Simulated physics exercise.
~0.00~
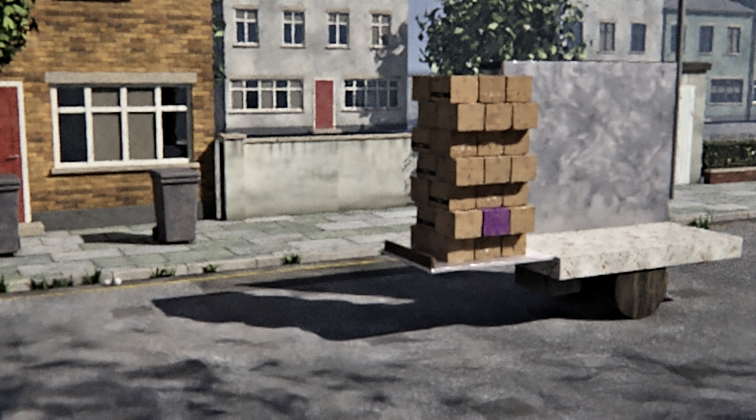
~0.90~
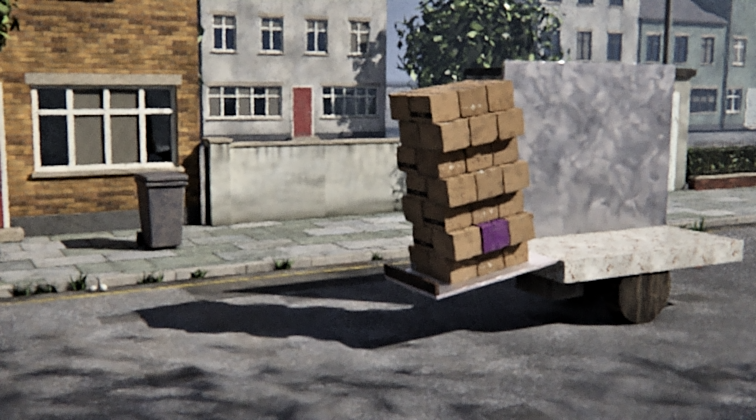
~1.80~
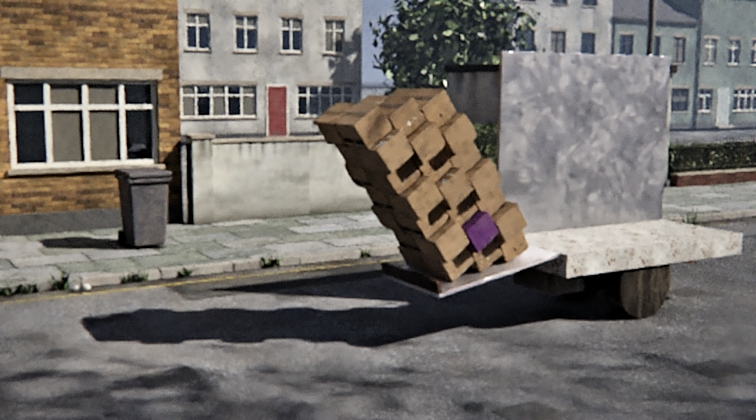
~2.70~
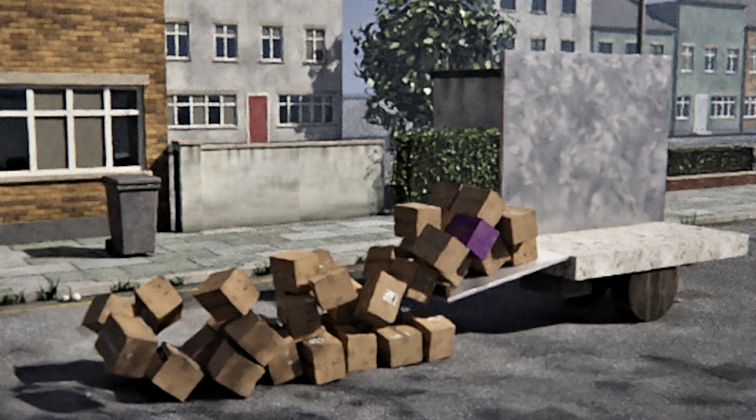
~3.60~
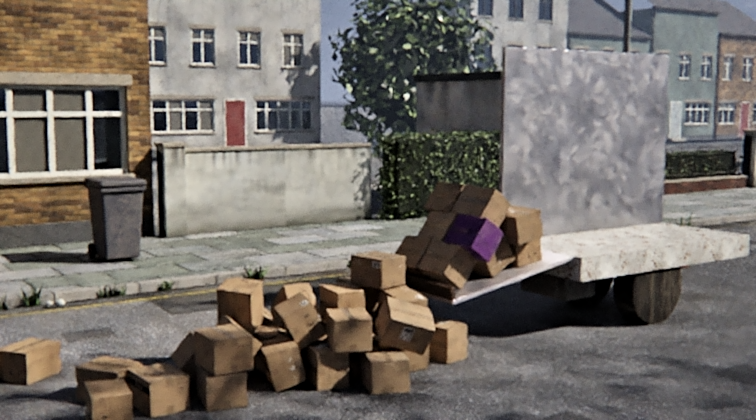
A tall stack of brown cartons with one purple one leaned left as the lorry's tail lift dipped, then toppled, spilling most of the boxes across the road, while the purple carton and several others stayed heaped on the sloping platform.
